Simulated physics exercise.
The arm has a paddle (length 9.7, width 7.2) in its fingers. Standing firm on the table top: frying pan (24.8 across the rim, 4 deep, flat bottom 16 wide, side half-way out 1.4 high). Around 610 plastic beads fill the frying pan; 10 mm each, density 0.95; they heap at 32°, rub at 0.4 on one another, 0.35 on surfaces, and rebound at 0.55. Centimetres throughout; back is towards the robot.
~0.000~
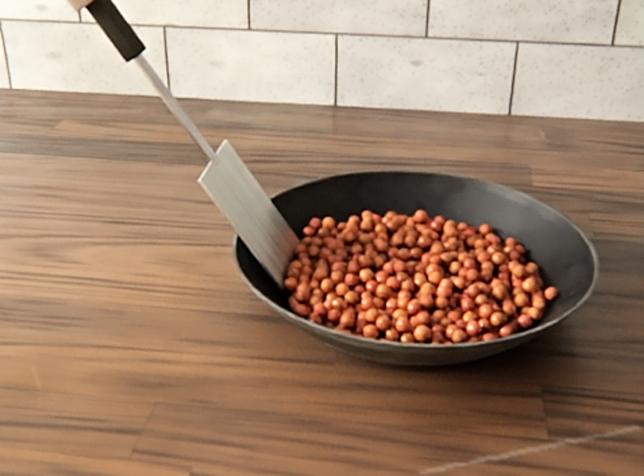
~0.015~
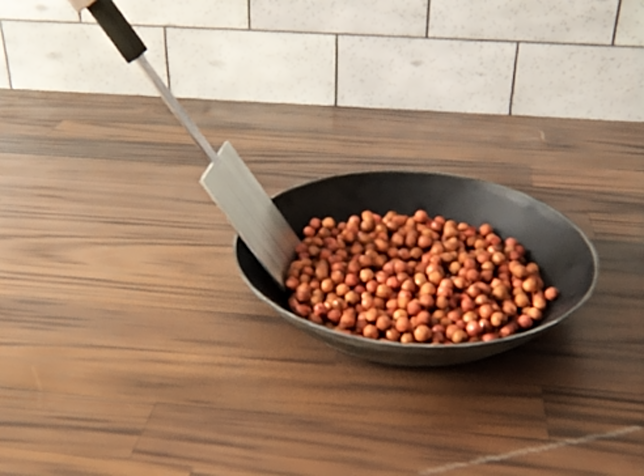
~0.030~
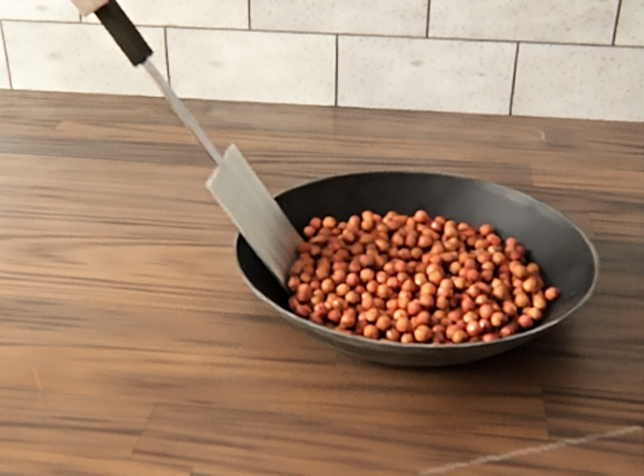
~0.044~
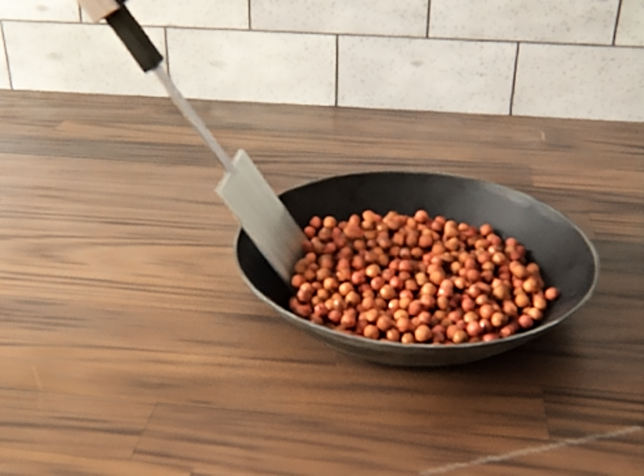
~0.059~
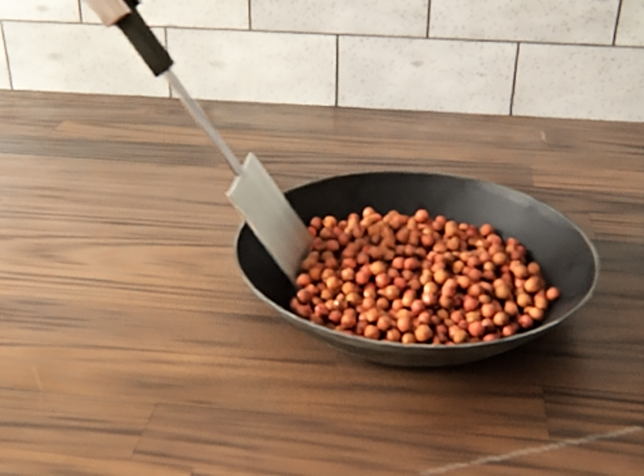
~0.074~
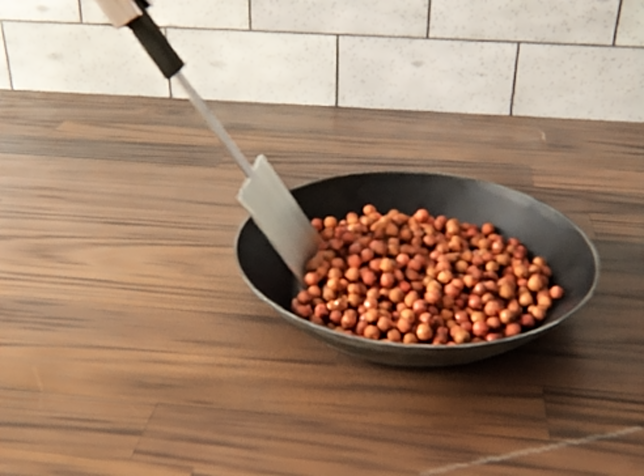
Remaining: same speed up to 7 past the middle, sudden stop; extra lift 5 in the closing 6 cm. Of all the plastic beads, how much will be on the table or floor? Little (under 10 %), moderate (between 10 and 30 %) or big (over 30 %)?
On the table or floor the share is little, under 10 %.
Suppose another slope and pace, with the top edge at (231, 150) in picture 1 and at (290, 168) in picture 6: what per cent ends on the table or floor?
Some 10 per cent.
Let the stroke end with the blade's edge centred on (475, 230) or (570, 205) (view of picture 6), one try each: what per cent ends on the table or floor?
About 0 and 15 per cent.
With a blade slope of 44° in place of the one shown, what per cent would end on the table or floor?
In that case some 0 per cent.
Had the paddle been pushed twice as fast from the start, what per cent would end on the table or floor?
Then about 15 per cent.
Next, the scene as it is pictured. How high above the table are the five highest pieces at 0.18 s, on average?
Some 4 cm.
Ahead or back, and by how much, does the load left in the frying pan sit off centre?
Roughly 3.5 cm ahead.
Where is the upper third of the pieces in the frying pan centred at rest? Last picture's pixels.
Around (516, 269).
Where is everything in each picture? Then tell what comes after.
Paddle top edge at (213, 159), sloping 56°; upper third of the load around (408, 270), from x 290 to 550, top at y 215; 607 in the frying pan, in the first picture.
Paddle top edge at (214, 160), sloping 56°; upper third of the load around (408, 270), from x 290 to 550, top at y 215, in the second picture.
Paddle top edge at (220, 164), sloping 56°; upper third of the load around (406, 269), from x 295 to 550, top at y 215, in the third picture.
Paddle top edge at (230, 169), sloping 56°; upper third of the load around (397, 269), from x 295 to 555, top at y 215, in the fourth picture.
Paddle top edge at (240, 173), sloping 56°; upper third of the load around (395, 265), from x 295 to 555, top at y 215, in the fifth picture.
Paddle top edge at (250, 175), sloping 56°; upper third of the load around (405, 266), from x 295 to 555, top at y 210; 607 in the frying pan, in the sixth picture.
After 0.18 s, sloping 56°, highest piece 4 above the table; 607 in the frying pan.
After 0.28 s, sloping 56°, highest piece 6 above the table; 607 in the frying pan.
After 0.53 s, sloping 56°, highest piece 5 above the table; 592 in the frying pan, 14 on the table or floor, 1 on the blade or in flight.
After 1.58 s, sloping 56°, highest piece 5 above the table; 592 in the frying pan, 15 on the table or floor.
At rest, 592 in the frying pan, 15 on the table or floor. That is 2 % on the table or floor.
